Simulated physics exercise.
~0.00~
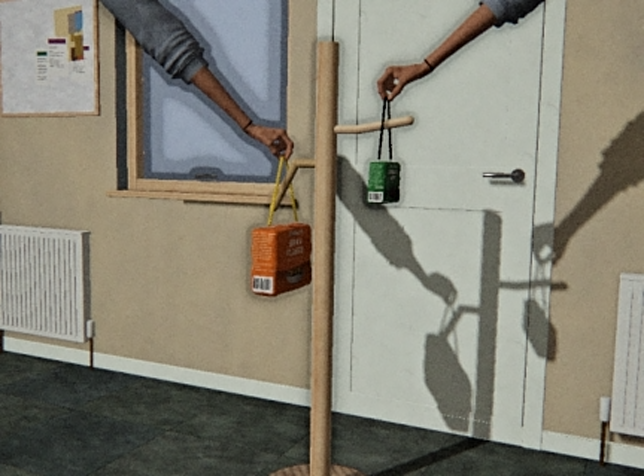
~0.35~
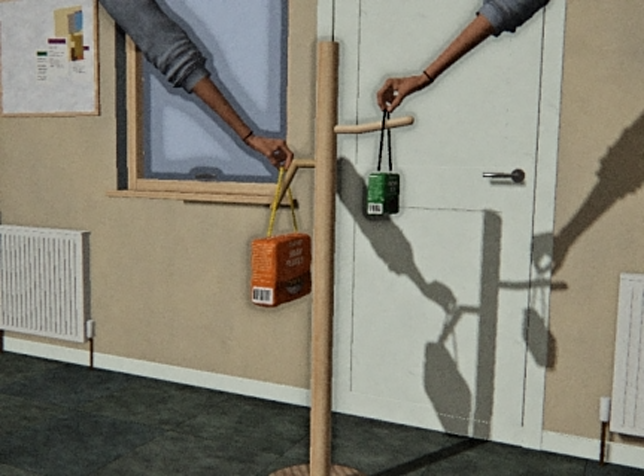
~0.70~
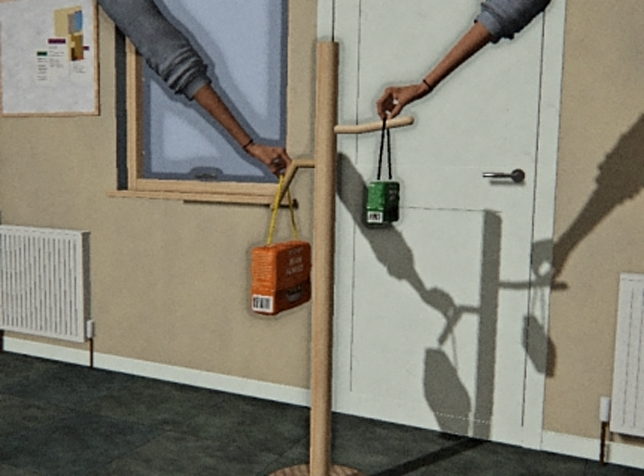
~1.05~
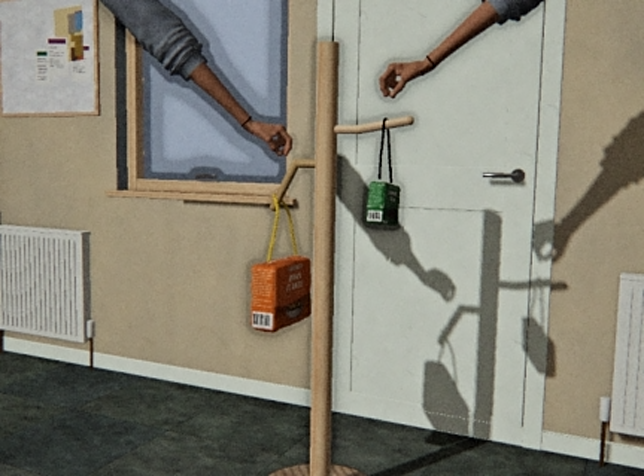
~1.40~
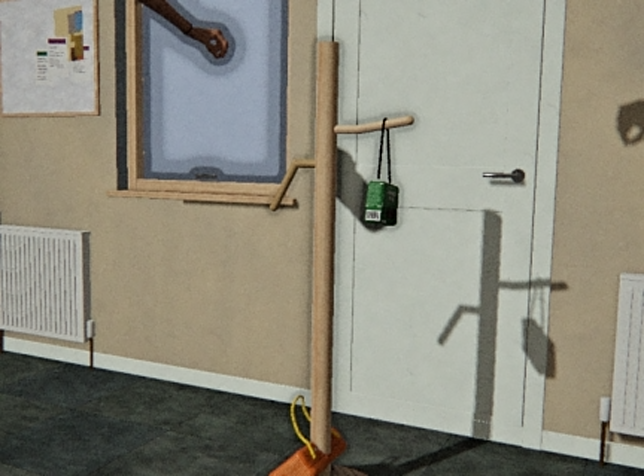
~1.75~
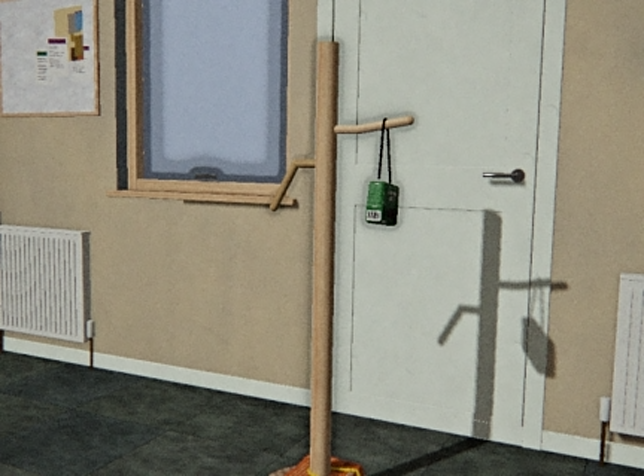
The clip shows two hands lowering an orange bag and a green pouch by their loops onto the left and right pegs of a wooden post, then letting go and withdrawing; the orange bag drops to the floor by the base, while the green pouch stays hanging.
